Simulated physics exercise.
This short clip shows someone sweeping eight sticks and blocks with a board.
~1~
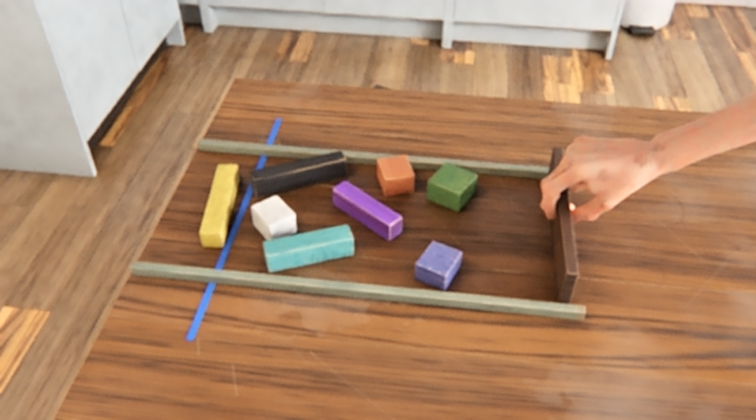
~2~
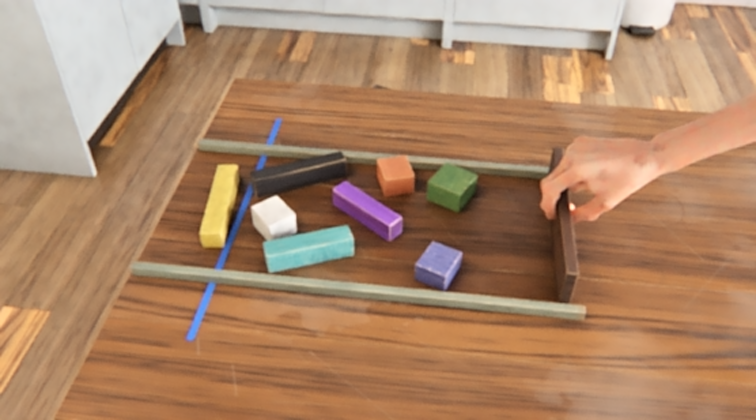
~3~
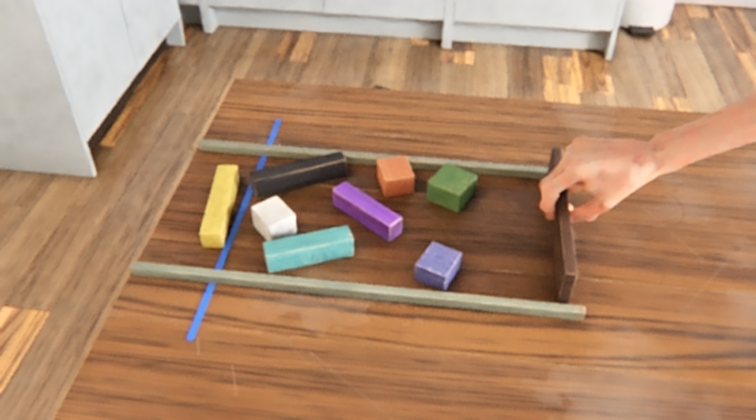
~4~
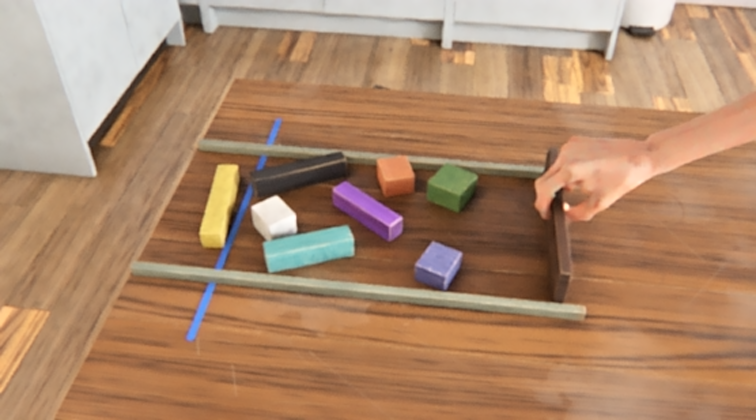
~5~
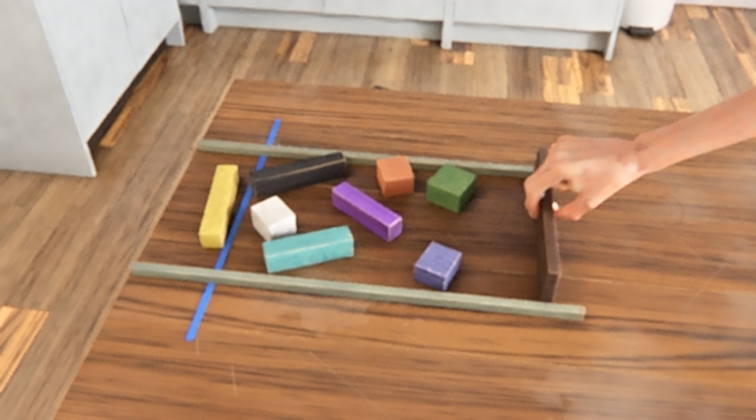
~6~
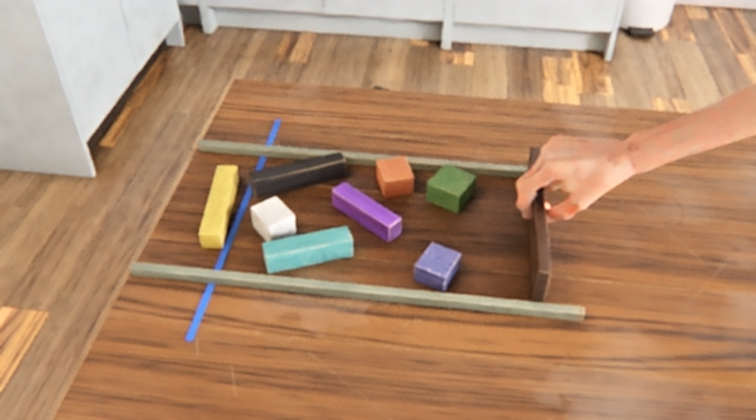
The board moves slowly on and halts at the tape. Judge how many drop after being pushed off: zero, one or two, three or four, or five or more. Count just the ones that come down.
Most likely the ones that land below will number fewer than three, yet some.
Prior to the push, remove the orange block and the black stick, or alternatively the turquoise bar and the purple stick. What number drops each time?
The counts would be 0 and 0.
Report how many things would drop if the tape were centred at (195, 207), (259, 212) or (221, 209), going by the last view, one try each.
In order, 6, 0 and 2.
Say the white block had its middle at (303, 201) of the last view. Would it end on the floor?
Placed there, it does not drop.
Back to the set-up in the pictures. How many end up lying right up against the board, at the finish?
All in all, 3.
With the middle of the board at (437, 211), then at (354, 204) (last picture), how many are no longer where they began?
That gives 3 for the first and 7 for the second.
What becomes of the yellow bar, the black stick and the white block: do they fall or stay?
Yellow bar - gone, black stick - gone, white block - still on top.
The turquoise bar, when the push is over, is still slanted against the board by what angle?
I'd estimate about 45 degrees.
Early on, none off yet; yellow bar at rest near (220, 205); white block at rest near (273, 221); black stick at rest near (299, 175).
A while later, none off yet; yellow bar travelled a little near (200, 208); white block moving near (271, 218); black stick travelled a little near (250, 175).
Finally, the number that fall off is one or two; lost, black stick and yellow bar.
